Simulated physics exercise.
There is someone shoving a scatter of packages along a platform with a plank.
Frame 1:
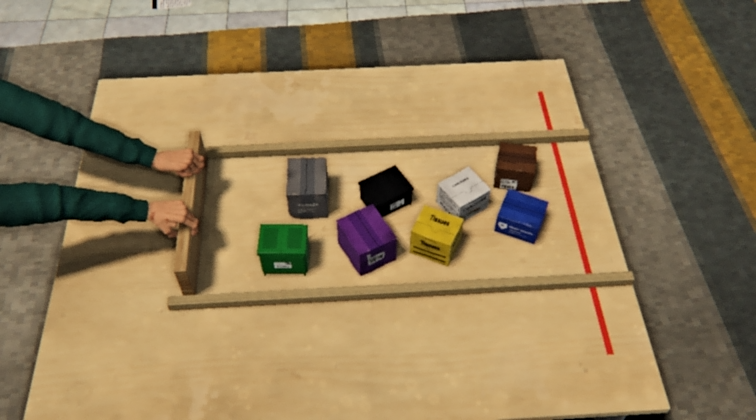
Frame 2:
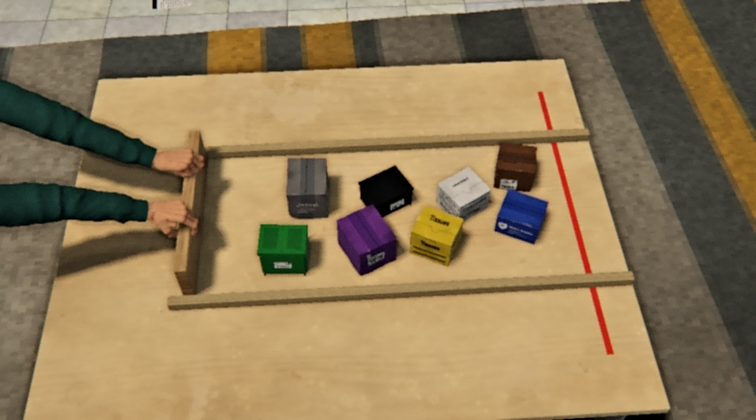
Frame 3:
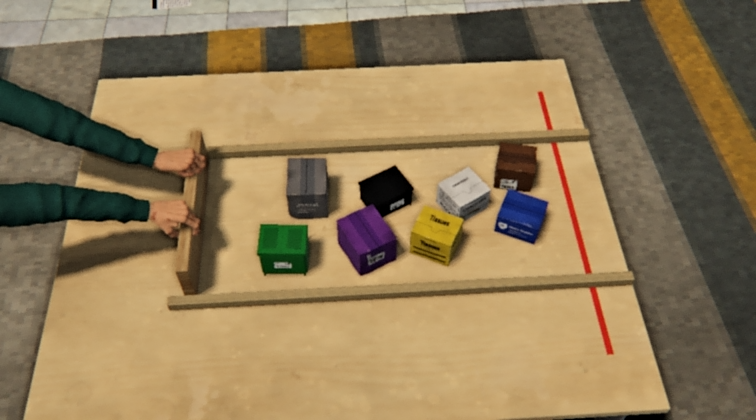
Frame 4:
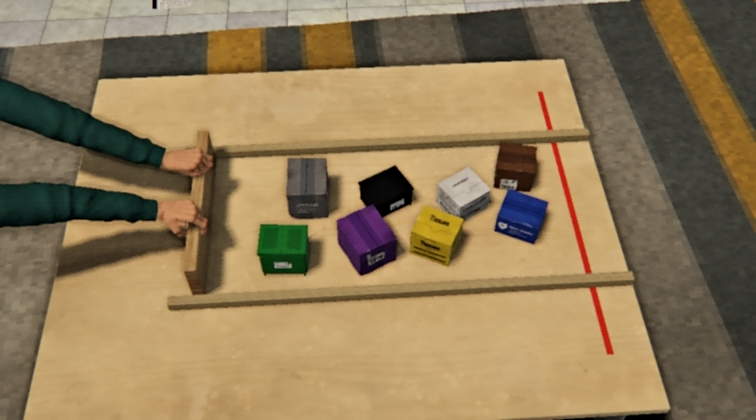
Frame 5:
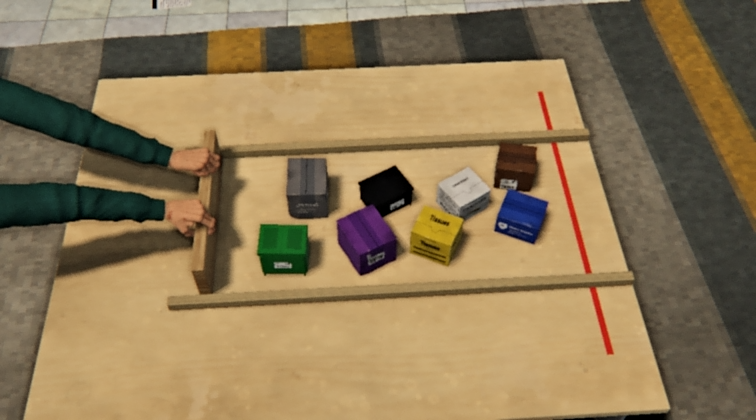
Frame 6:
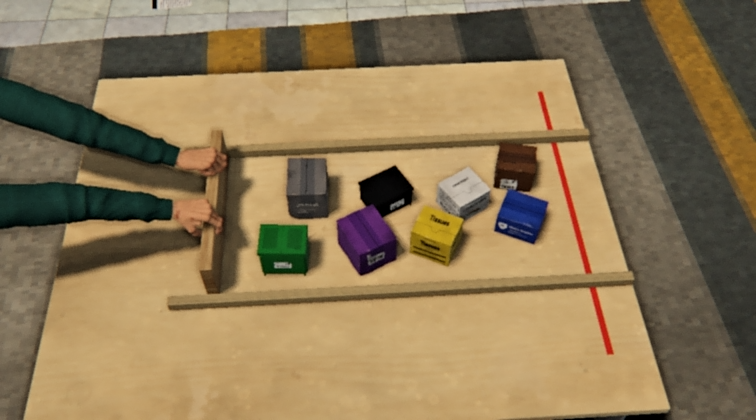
Hands in green sleeves holding a wooden plank still, then sliding it slightly right toward eight colourful boxes that remain unmoved.
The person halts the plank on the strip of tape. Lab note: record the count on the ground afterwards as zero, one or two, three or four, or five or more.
Lost: Five or more.
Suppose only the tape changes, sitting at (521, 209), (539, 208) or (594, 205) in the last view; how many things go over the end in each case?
Down on the ground: 3, 3 and 8.
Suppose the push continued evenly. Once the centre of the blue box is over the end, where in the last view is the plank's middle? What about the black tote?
I'd say about (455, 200) for the first one and about (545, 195) for the second.
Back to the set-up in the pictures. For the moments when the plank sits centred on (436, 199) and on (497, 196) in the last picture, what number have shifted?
The count is 8 at the first point and 8 at the second.
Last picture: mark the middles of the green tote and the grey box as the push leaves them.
In the last picture the green tote sits at (608, 232) while the grey box sits at (588, 173).
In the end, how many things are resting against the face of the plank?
2 in contact.
Soon after, none off yet; brown parcel at rest near (515, 167); blue box at rest near (521, 216); white box displaced a little near (474, 197).
In the end, the number that fall off is five or more; gone, purple box, black tote, yellow box, white box, blue box and brown parcel.
